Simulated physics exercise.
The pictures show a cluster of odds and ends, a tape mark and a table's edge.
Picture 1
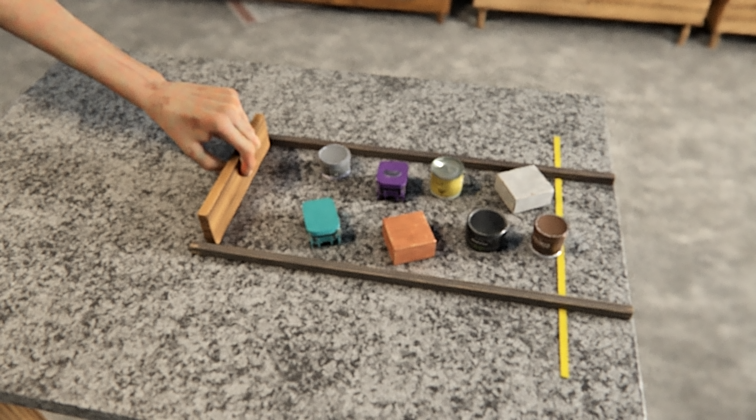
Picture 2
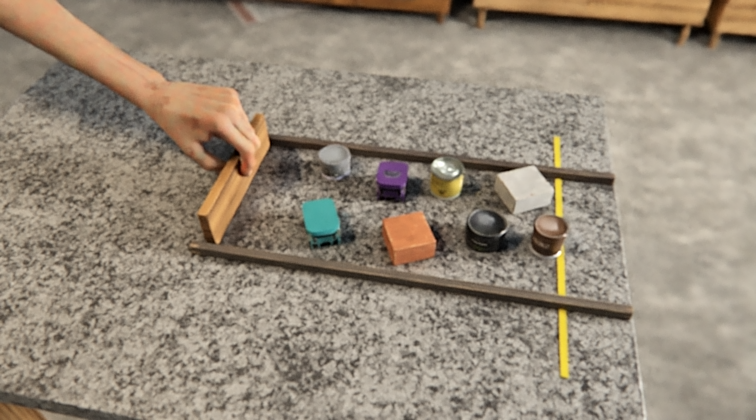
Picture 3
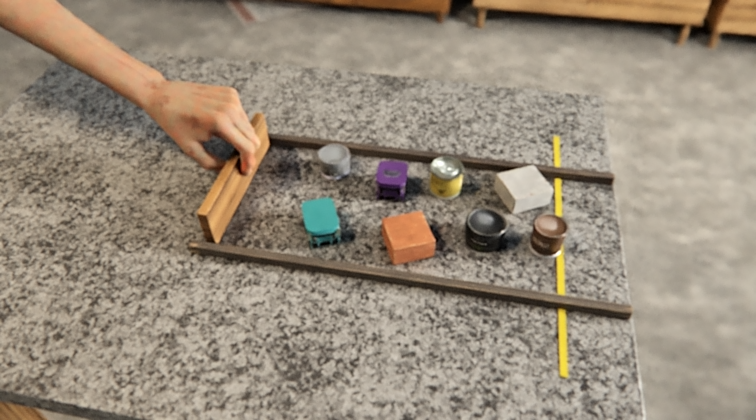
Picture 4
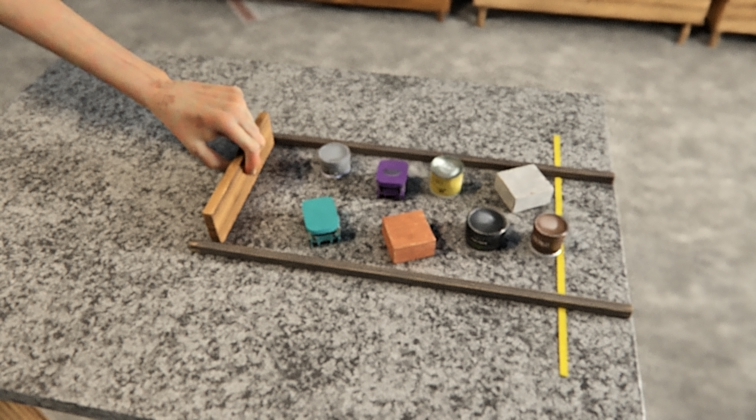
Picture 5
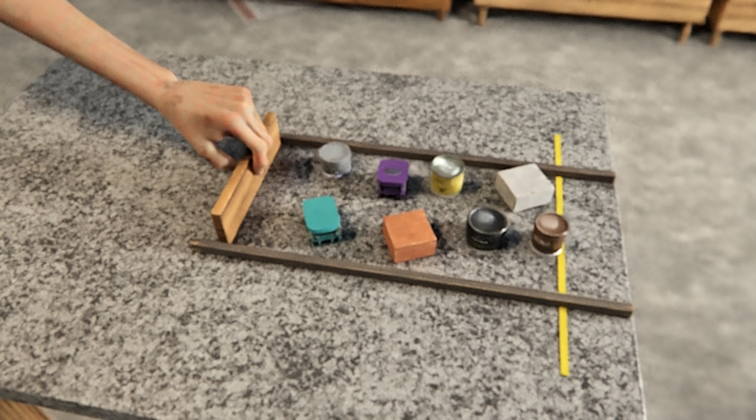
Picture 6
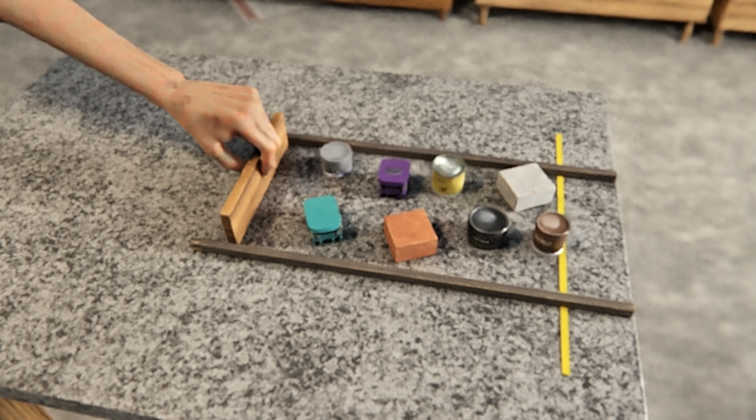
A hand holding a wooden board on a speckled tabletop, then sliding it slightly right behind small scattered objects that stay still.
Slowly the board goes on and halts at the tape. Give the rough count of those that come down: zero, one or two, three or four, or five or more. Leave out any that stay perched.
Outcome: The number that fall off is one or two.
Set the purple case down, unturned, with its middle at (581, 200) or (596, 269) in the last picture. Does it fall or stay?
In turn it is lost; falls.
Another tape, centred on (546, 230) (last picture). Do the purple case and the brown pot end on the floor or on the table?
The purple case is kept; the brown pot goes over.
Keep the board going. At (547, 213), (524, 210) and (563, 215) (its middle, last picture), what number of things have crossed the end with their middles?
Place by place, 2, 0 and 2.
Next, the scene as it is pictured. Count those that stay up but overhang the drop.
It comes to 3.
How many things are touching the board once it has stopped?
It touches 3.
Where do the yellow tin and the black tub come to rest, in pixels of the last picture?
The yellow tin stops around (613, 199); the black tub around (615, 241).
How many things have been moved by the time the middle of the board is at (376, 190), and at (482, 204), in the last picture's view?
At the one place 4, at the other 8.
Early on, none off yet; brown pot at rest near (550, 234); white block at rest near (525, 187); black tub at rest near (487, 228).
A while later, none off yet; brown pot at rest near (550, 234); white block at rest near (526, 187); black tub travelled a little near (509, 225).
Further along, none off yet; brown pot travelled about its own width near (603, 243); white block travelled well along near (601, 192); black tub travelled well along near (565, 234).
Finally, the number that fall off is one or two; lost, white block and brown pot.
